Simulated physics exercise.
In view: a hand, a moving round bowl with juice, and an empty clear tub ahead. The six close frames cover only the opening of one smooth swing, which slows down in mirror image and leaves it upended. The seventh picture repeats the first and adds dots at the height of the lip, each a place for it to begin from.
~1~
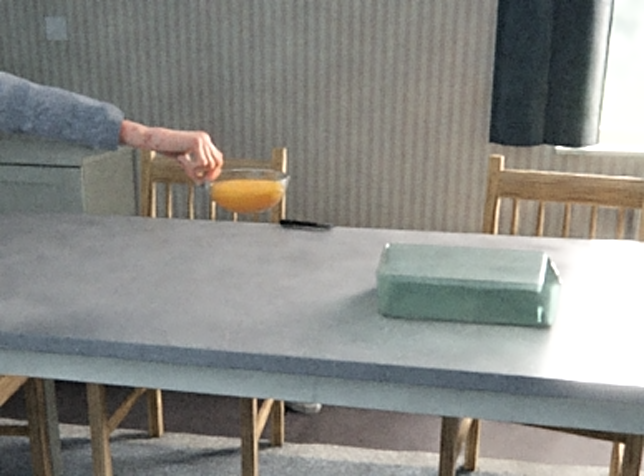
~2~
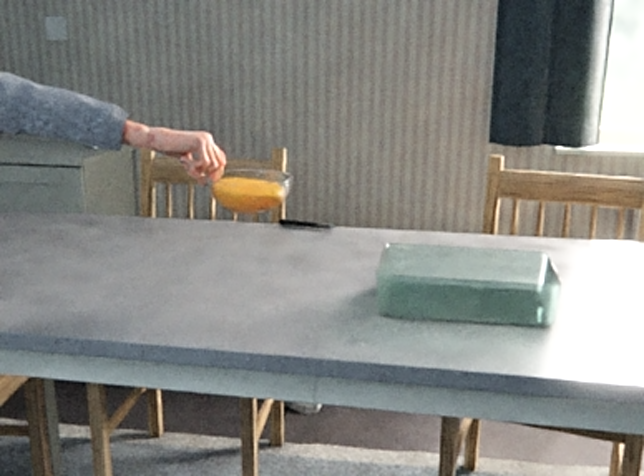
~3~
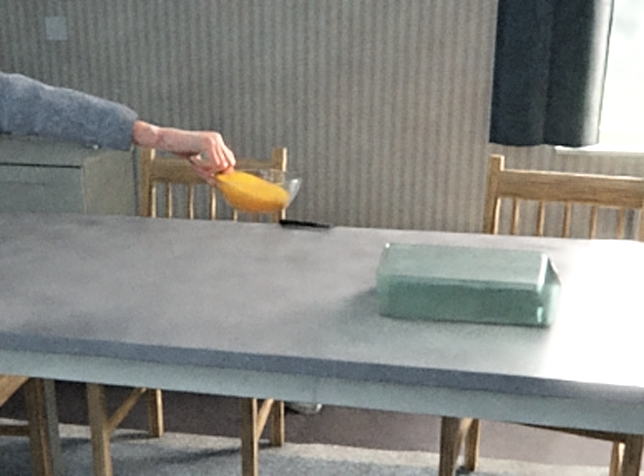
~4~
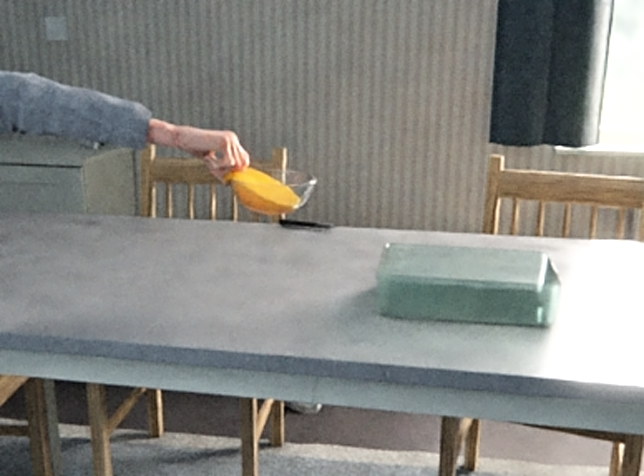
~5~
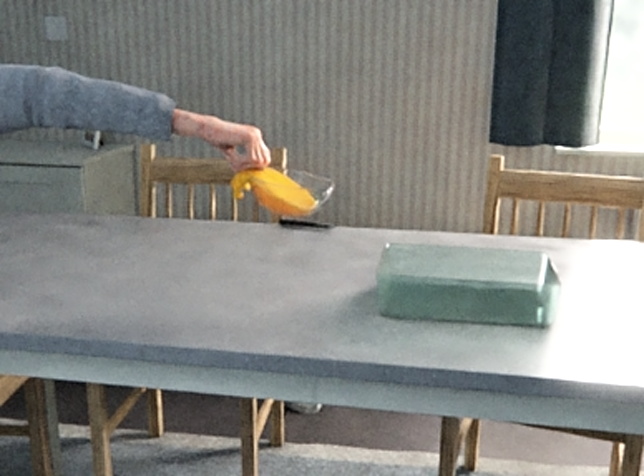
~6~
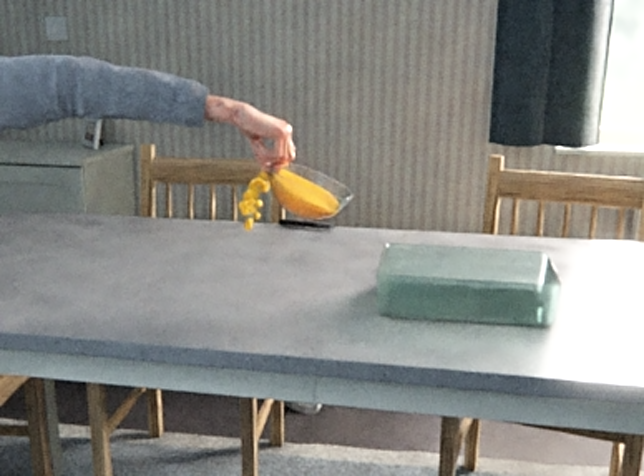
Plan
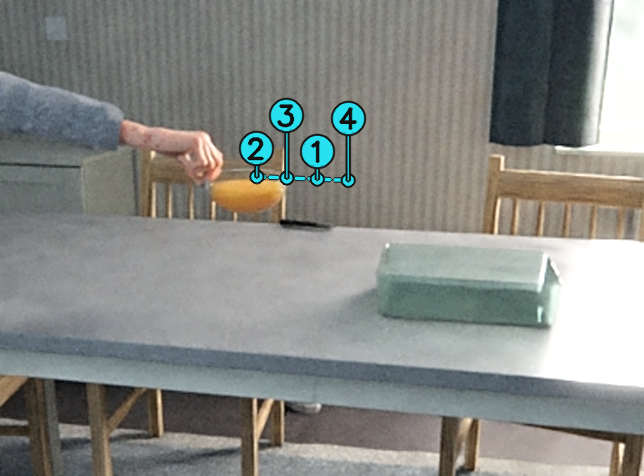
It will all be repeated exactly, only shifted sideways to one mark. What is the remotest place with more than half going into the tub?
Use spot 2.
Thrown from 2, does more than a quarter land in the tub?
Yes, clearly.
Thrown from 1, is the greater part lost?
No, not at all.
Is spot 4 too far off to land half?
No.
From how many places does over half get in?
All four.
On the marked copy, 1 at (317, 179); 2 at (256, 176); 3 at (286, 177); 4 at (348, 180).
For spot 1, about 70 % lands in the tub, 10 % falls short and 20 % goes beside or beyond.
For spot 2, about 67 % lands in the tub, 25 % falls short and 8 % goes beside or beyond.
For spot 3, about 79 % lands in the tub, 11 % falls short and 11 % goes beside or beyond.
For spot 4, about 83 % lands in the tub, 13 % falls short and 4 % goes beside or beyond.
